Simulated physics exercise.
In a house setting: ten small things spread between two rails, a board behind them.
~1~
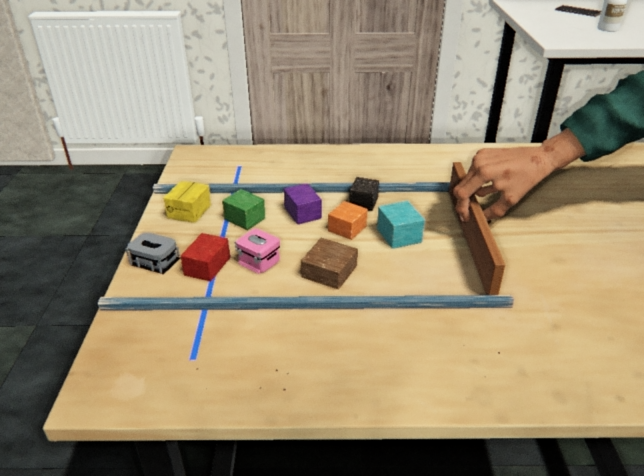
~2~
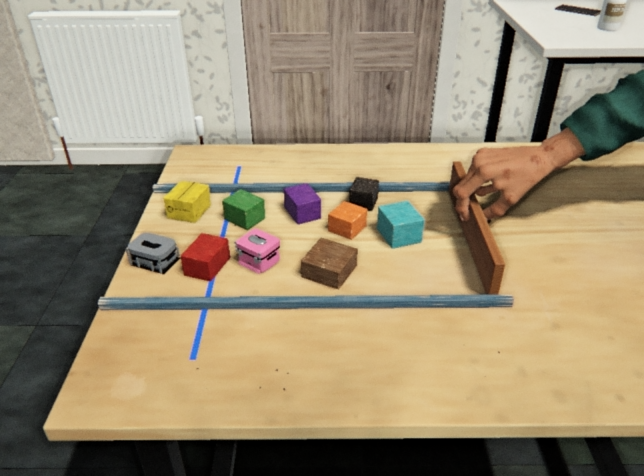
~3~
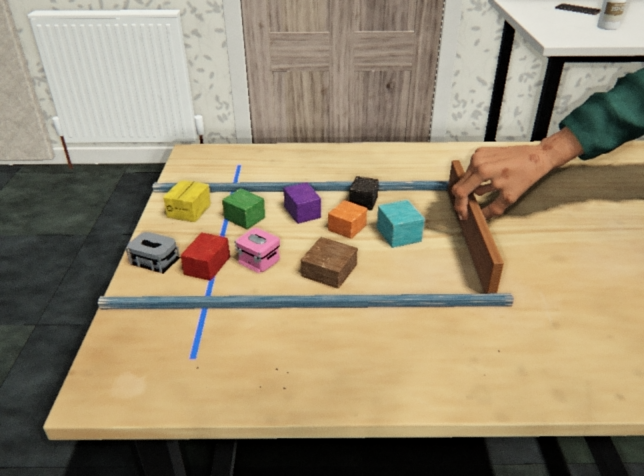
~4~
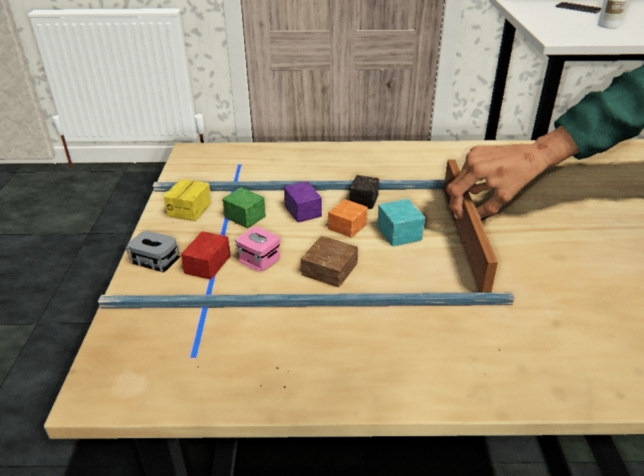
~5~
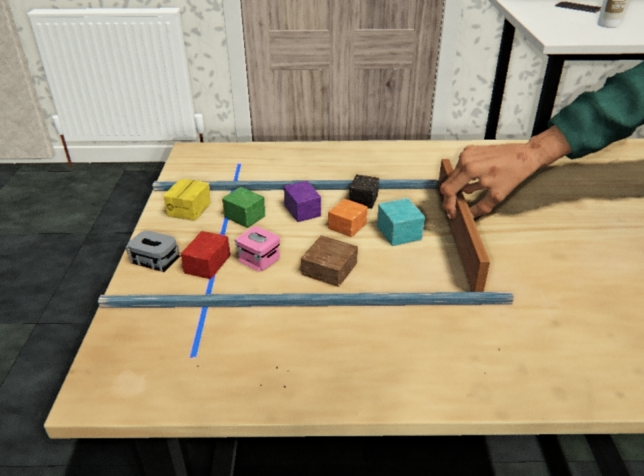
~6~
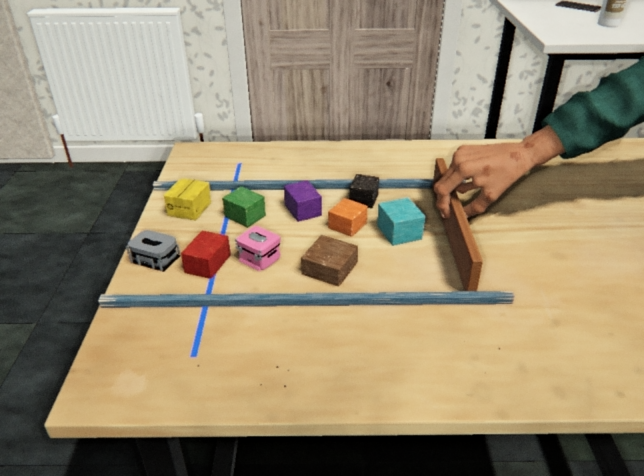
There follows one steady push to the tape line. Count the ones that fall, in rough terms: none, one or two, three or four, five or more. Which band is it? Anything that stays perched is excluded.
The band is one or two.
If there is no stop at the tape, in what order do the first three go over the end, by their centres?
Order, earliest first: Grey case, yellow box, green block.
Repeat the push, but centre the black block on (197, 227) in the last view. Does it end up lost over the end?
From that start, the object then is safe.
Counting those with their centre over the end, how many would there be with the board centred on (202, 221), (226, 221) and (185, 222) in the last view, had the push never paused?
The numbers are 2, 2 and 4.
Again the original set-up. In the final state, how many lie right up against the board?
Count recorded: 3.
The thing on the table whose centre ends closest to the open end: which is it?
Foremost one: Green block.
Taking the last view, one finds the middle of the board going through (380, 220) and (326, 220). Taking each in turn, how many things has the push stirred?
Up to then 3, and up to the other point 5.
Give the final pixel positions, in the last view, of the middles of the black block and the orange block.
In the last picture, roughly (218, 193) and (176, 223).
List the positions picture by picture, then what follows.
In the first picture, grey case (154, 253); yellow box (188, 201); red block (206, 257); board (473, 223); tape (221, 241).
In the second picture, yellow box (188, 202); pink case (259, 251).
In the third picture, red block (206, 256); orange block (347, 219).
In the fourth picture, grey case (154, 251); green block (244, 208).
In the fifth picture, yellow box (188, 199); black block (364, 191).
In the sixth picture, grey case (154, 250); yellow box (188, 199); red block (207, 254); board (454, 219); tape (222, 238).
Soon after, none off yet; grey case at rest near (154, 250); yellow box at rest near (188, 199); red block at rest near (207, 254).
After that, none off yet; grey case at rest near (154, 250); yellow box at rest near (188, 199); red block moving near (198, 254).
In the end, the number that fall off is one or two; gone, yellow box and grey case.
